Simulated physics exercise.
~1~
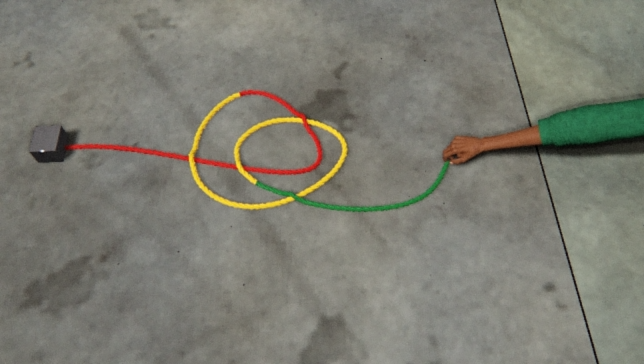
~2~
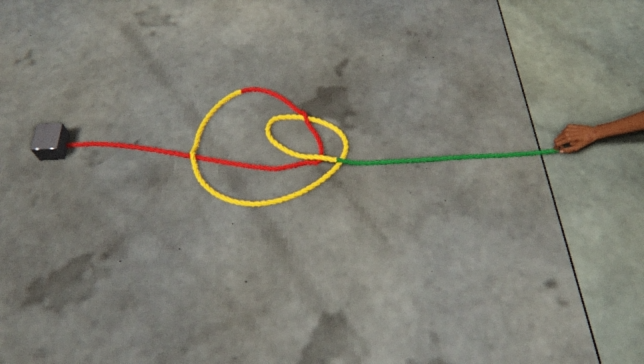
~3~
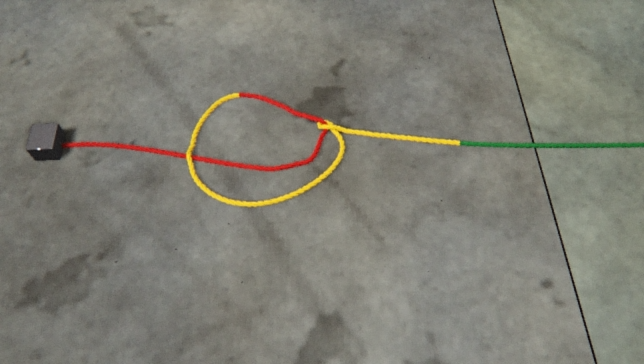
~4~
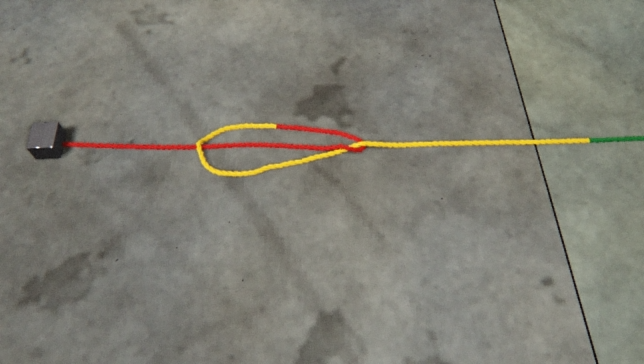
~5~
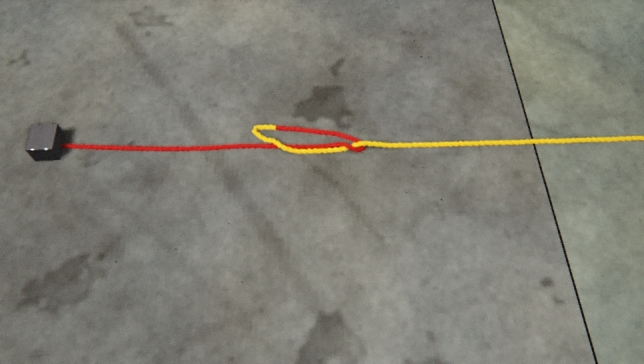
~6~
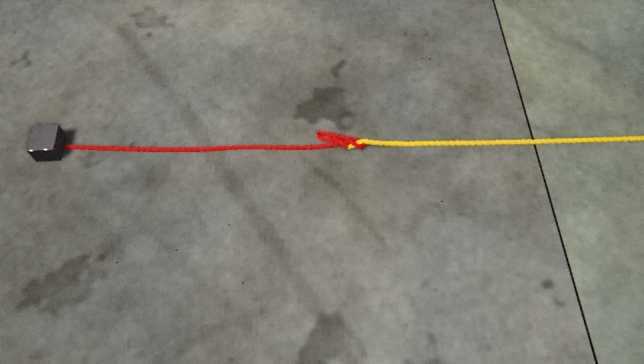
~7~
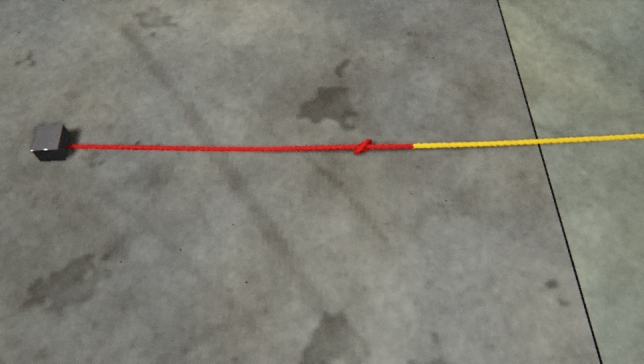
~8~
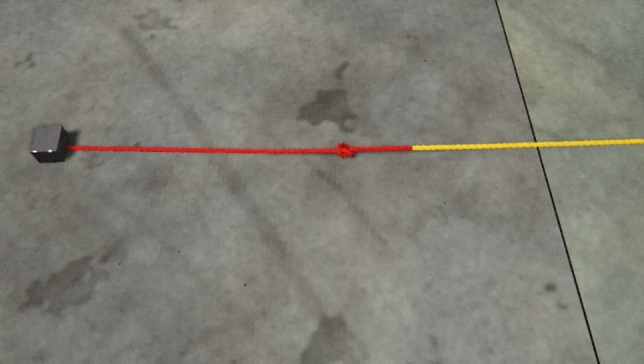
In this clip, a hand pulls the green end of a looped red, yellow and green rope to the right across a stained floor, its left end fixed to a small dark block, and the loops shrink until the rope is straight with a small red knot.
